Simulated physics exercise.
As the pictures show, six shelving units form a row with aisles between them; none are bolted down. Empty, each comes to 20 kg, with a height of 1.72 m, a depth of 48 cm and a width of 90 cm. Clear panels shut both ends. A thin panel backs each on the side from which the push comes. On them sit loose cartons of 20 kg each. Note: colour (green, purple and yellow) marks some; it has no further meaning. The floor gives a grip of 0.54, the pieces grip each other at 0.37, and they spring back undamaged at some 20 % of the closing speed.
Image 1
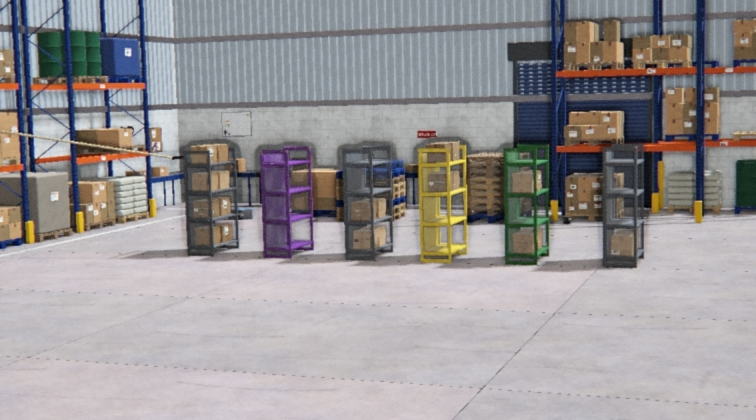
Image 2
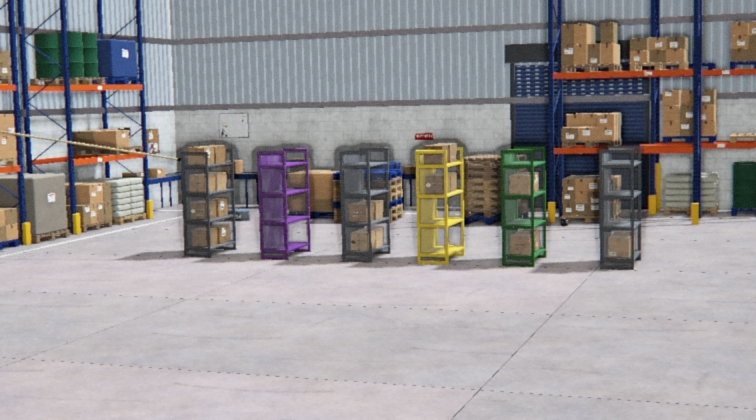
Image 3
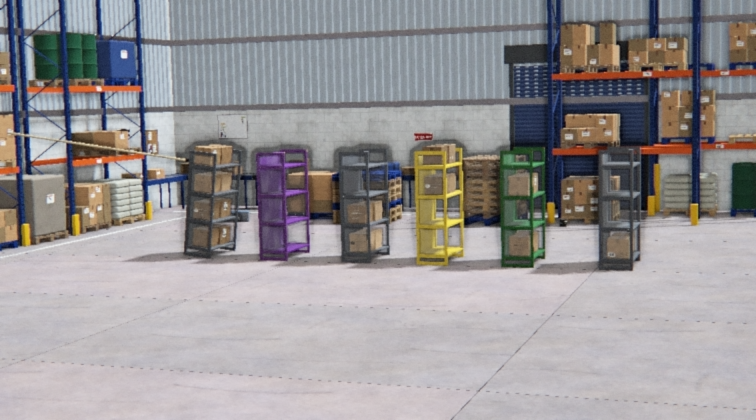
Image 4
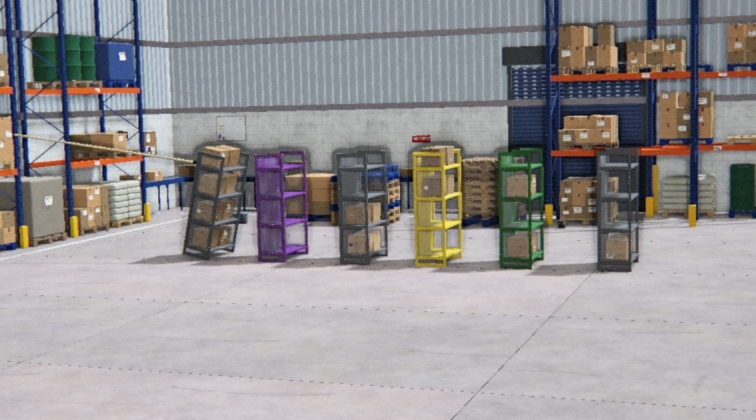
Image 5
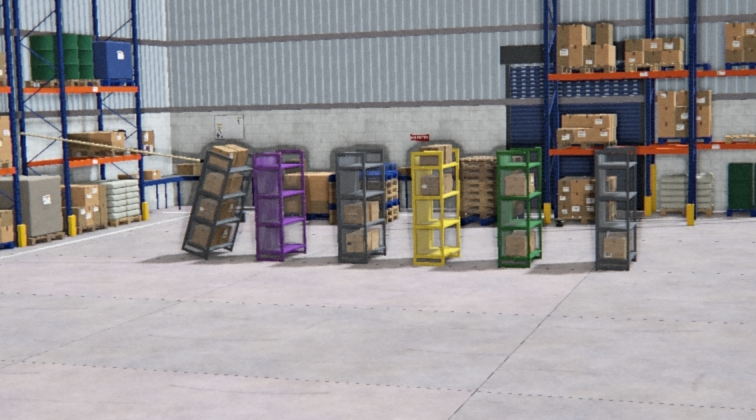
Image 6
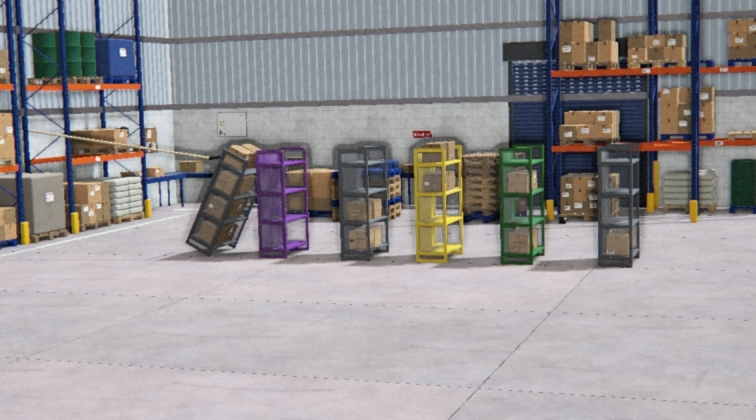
The clip opens on six upright shelving units in a row on a warehouse floor, several holding cartons, with a long pole reaching in from the left. The pole pushes the leftmost gray unit, which leans farther and farther right toward the purple one while the others stay upright.
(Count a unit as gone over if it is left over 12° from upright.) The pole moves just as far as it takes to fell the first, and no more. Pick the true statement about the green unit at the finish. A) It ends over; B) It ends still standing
The answer is B.
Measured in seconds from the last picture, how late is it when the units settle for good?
About 2.0 s.
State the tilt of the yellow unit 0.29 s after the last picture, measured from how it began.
Roughly 0°.
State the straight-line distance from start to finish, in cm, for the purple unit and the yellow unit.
Purple: About 130 cm, yellow: About 10 cm.
Then, 0.29 s after the last picture, 4 cartons spilt or dropped; none of the 5 other units over, 1 disturbed; green unit unmoved; purple unit leaning 8°.
Then, 0.59 s after the last picture, 6 cartons spilt or dropped; 1 of the 5 other units over; green unit unmoved; purple unit leaning 34°.
Then, 1.23 s after the last picture, 6 cartons spilt or dropped; 2 of the 5 other units over; green unit unmoved; purple unit leaning 30°.
At rest, 8 cartons spilt or dropped; 2 of the 5 other units over; green unit unmoved; purple unit leaning 31°; yellow unit shifted 7 cm. Three left standing. As the last picture would show them, middles, green unit near (523, 203), purple unit near (355, 202).
